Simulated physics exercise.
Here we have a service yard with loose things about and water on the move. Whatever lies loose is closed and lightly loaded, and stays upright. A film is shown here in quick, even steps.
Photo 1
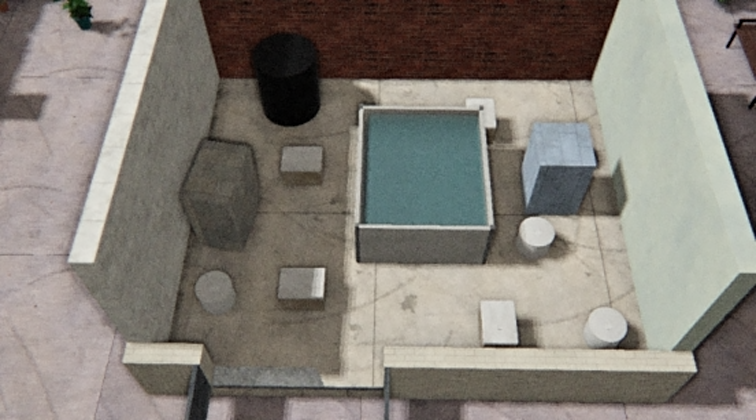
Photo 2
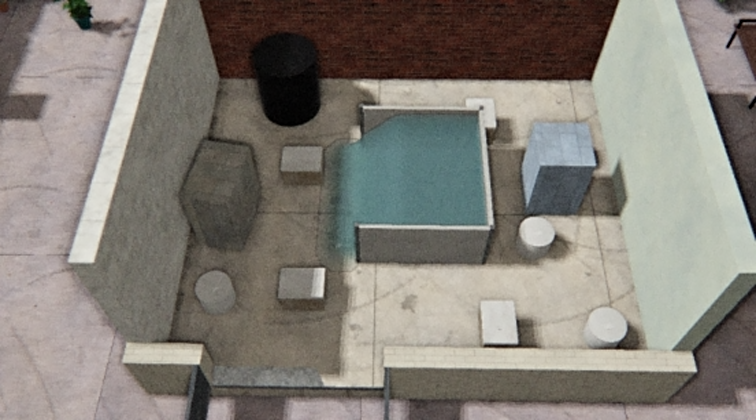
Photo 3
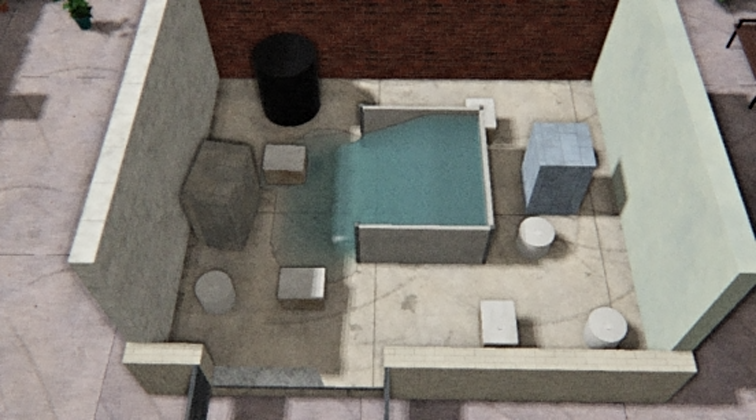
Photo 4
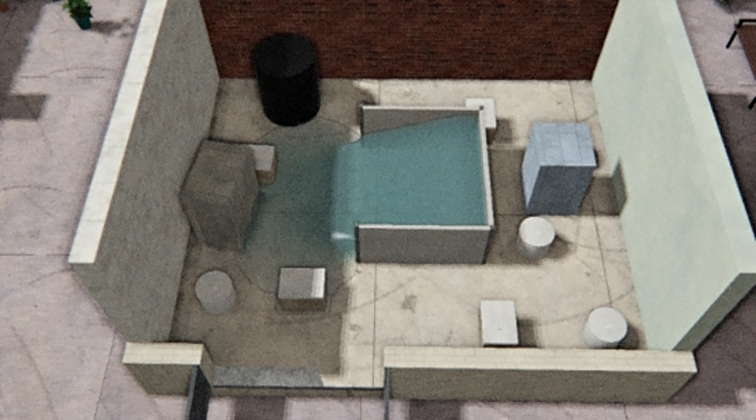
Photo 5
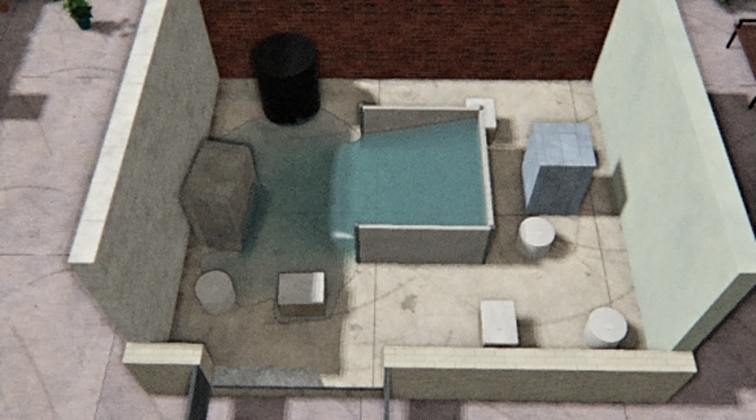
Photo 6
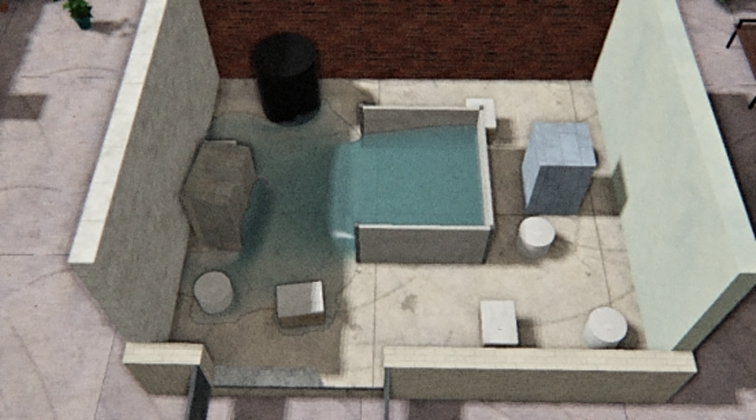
The open tank's left side gave way and water poured out across the yard floor, pushing one pale box left behind a gray block, then spread farther and nudged a second box slightly.
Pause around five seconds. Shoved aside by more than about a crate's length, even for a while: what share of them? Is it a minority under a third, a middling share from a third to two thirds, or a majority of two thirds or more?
The portion knocked well out of place is a third to two thirds.
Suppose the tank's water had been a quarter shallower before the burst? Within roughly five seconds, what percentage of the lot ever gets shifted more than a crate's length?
About 50 in every hundred loose things.
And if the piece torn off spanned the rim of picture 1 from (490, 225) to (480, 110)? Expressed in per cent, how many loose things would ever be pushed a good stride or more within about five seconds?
I'd say near 90 %.
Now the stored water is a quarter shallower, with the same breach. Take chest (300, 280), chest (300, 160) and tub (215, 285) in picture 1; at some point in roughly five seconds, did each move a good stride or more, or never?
Order as given: Displaced that much; displaced that much; displaced that much.
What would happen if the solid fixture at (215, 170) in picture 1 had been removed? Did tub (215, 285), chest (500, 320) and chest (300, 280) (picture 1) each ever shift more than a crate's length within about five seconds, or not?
One by one: Cleared the mark; cleared the mark; cleared the mark.
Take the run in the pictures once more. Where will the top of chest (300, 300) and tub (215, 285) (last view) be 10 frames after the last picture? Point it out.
They should be roughly at (311, 345) and (206, 328).
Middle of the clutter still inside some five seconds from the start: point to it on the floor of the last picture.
That works out to about (497, 251) on the floor.
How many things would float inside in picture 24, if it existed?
It comes to 2.
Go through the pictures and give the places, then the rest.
The first picture shows a chest at (302, 158), on the bottom; a chest at (302, 282), on the bottom; 0 of 8 have shifted.
The second picture shows a chest at (302, 158) rests on the ground; a chest at (302, 282), on the bottom; 0 of 8 have shifted.
The third picture shows a chest at (284, 156) rests on the ground, close to its start; a chest at (302, 282) rests on the ground; 1 of 8 have shifted.
The fourth picture shows a chest at (253, 156) rests on the ground, a stride from its start; a chest at (302, 282), on the bottom; 1 of 8 have shifted.
In the fifth picture, a chest is out of sight; a chest at (301, 287) rests on the ground, close to its start; 2 of 8 have shifted.
The sixth picture shows a chest at (215, 152), afloat, a stride from its start; a chest at (300, 298) rests on the ground, close to its start; 2 of 8 have shifted.
A moment on, 3 of 8 are well off their spots; 1 afloat.
Next, 3 of 8 are well off their spots; 2 afloat.
Later, 4 of 8 are well off their spots; 2 afloat.
In the end, 4 of 8 are well off their spots, and 5 have been at some point; 3 afloat.
